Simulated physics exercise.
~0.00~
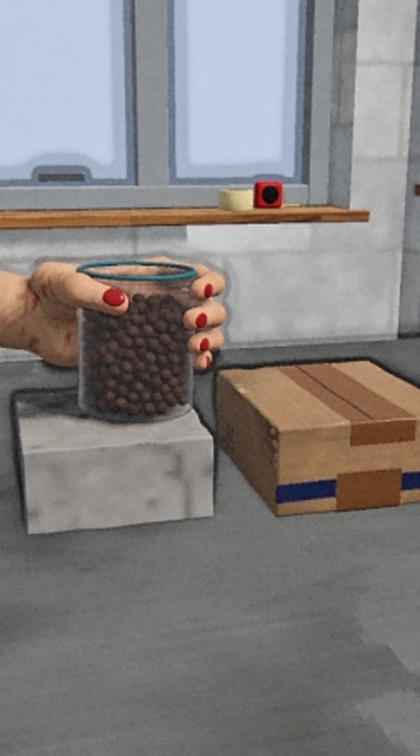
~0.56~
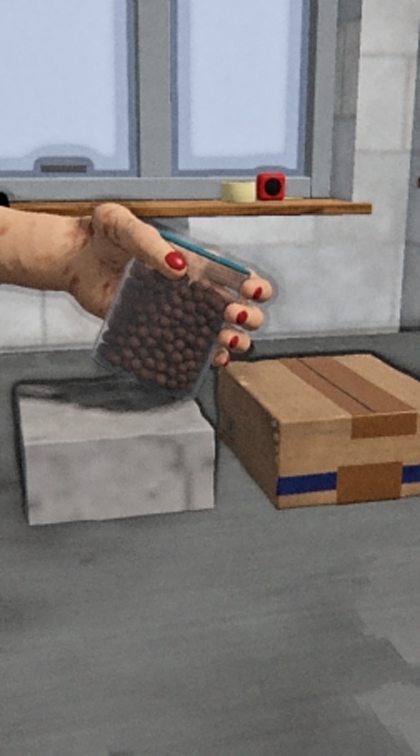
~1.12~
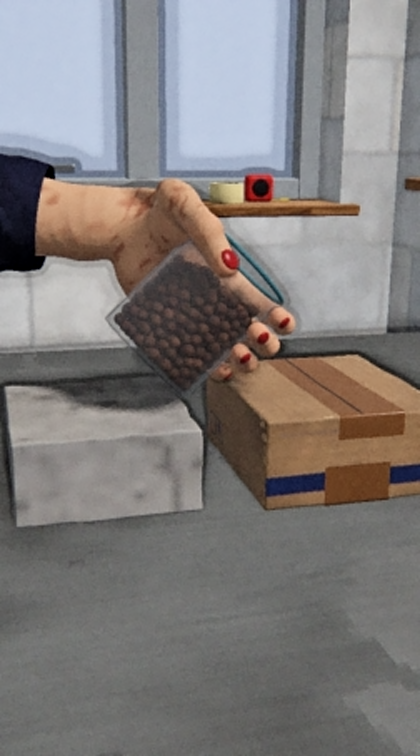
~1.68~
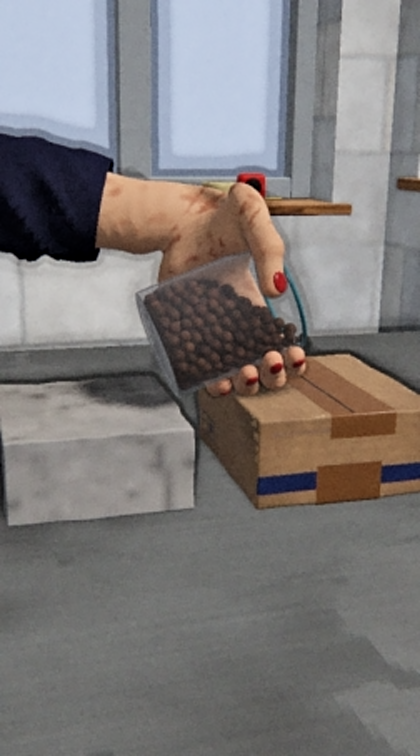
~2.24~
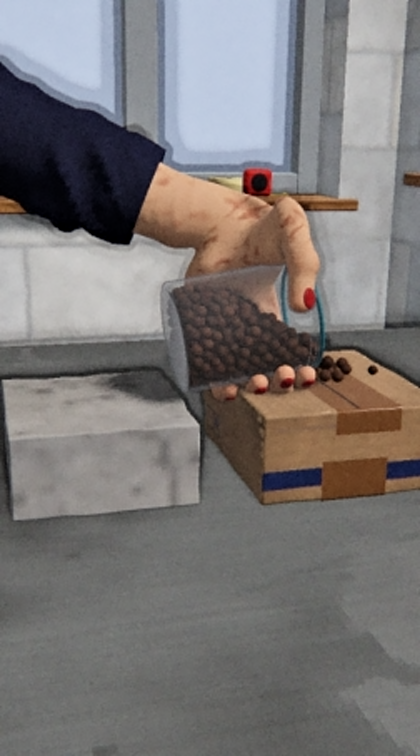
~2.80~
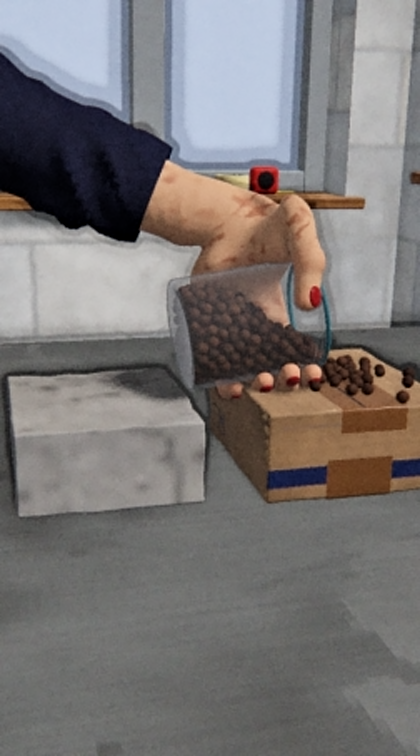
A hand tilts a jar of brown balls rightward onto a cardboard box, spilling some.
